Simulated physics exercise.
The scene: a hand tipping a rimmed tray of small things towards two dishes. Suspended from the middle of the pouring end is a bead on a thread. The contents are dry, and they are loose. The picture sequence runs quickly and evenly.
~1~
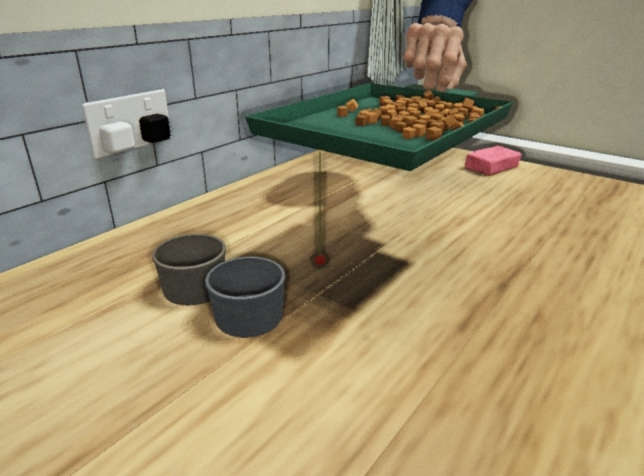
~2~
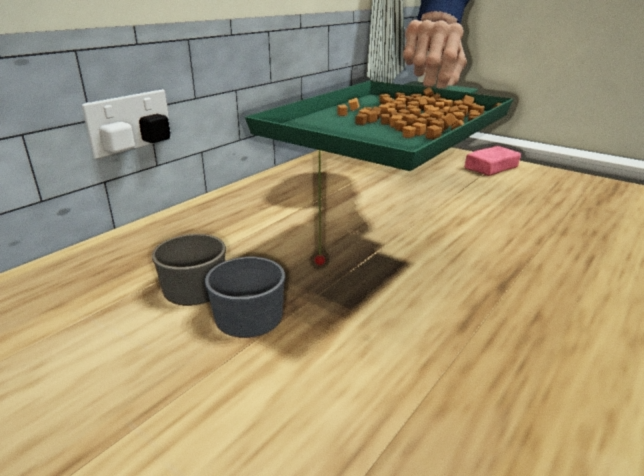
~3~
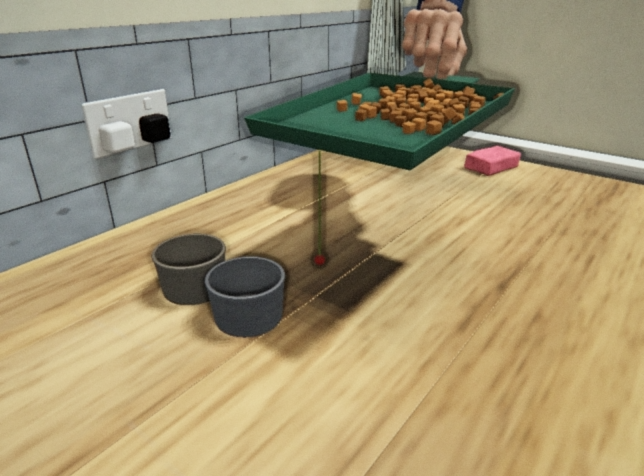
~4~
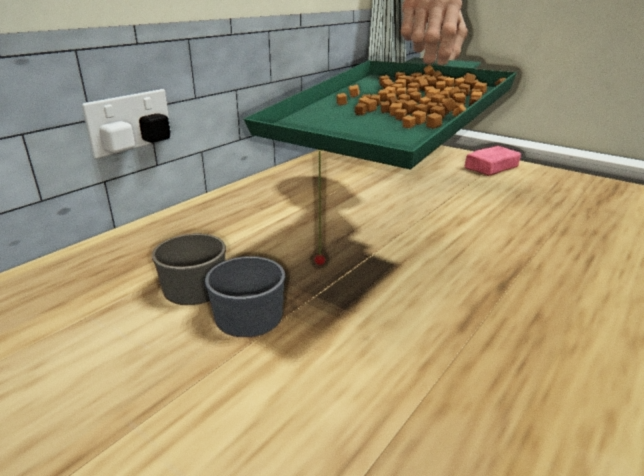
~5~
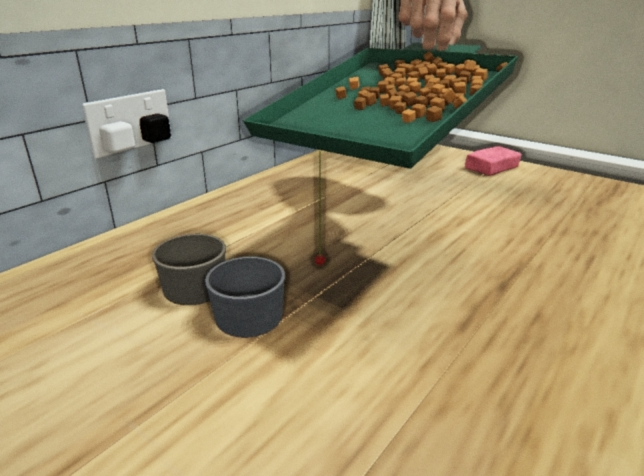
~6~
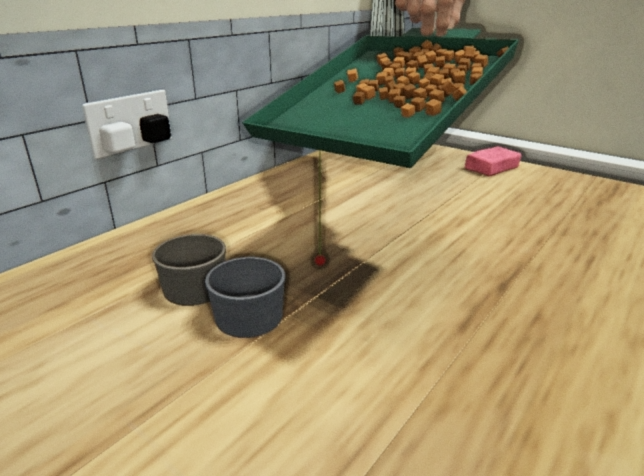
A hand gradually raising the far end of a green tray of brown cubes above a wooden worktop with two dark dishes.
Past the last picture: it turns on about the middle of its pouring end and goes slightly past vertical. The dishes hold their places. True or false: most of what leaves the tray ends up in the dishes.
False.
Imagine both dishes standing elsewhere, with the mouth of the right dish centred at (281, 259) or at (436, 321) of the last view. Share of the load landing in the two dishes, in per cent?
Respectively 10 % and 0 %.
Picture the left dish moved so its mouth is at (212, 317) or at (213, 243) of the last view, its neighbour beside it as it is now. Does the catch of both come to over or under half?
Taking the places in turn, it's shy of half and then shy of half.
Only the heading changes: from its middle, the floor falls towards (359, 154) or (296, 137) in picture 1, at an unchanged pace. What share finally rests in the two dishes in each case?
Case one near 0 %; case two near 50 %.
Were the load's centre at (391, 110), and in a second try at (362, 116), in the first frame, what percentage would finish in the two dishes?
First about 40, then 30 per cent.
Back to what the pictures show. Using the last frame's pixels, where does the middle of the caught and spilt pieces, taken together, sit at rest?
Roughly at (258, 331), give or take.
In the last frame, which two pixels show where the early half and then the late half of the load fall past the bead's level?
Early half: (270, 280); late half: (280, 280).
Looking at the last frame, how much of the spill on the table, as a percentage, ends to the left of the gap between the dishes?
Close to 40 %.
Soon after the last picture, tray tipped steeply; most on the tray; a small part in the air.
A little later, tray tipped right over; most on the tray; a small part in the right dish; about a quarter outside both; a stray few in the air.
Later still, tray tipped past a quarter turn; about a third in the right dish; about two thirds outside both.
At rest, tray tipped past a quarter turn; about a third in the right dish; none in the left dish; about two thirds outside both.
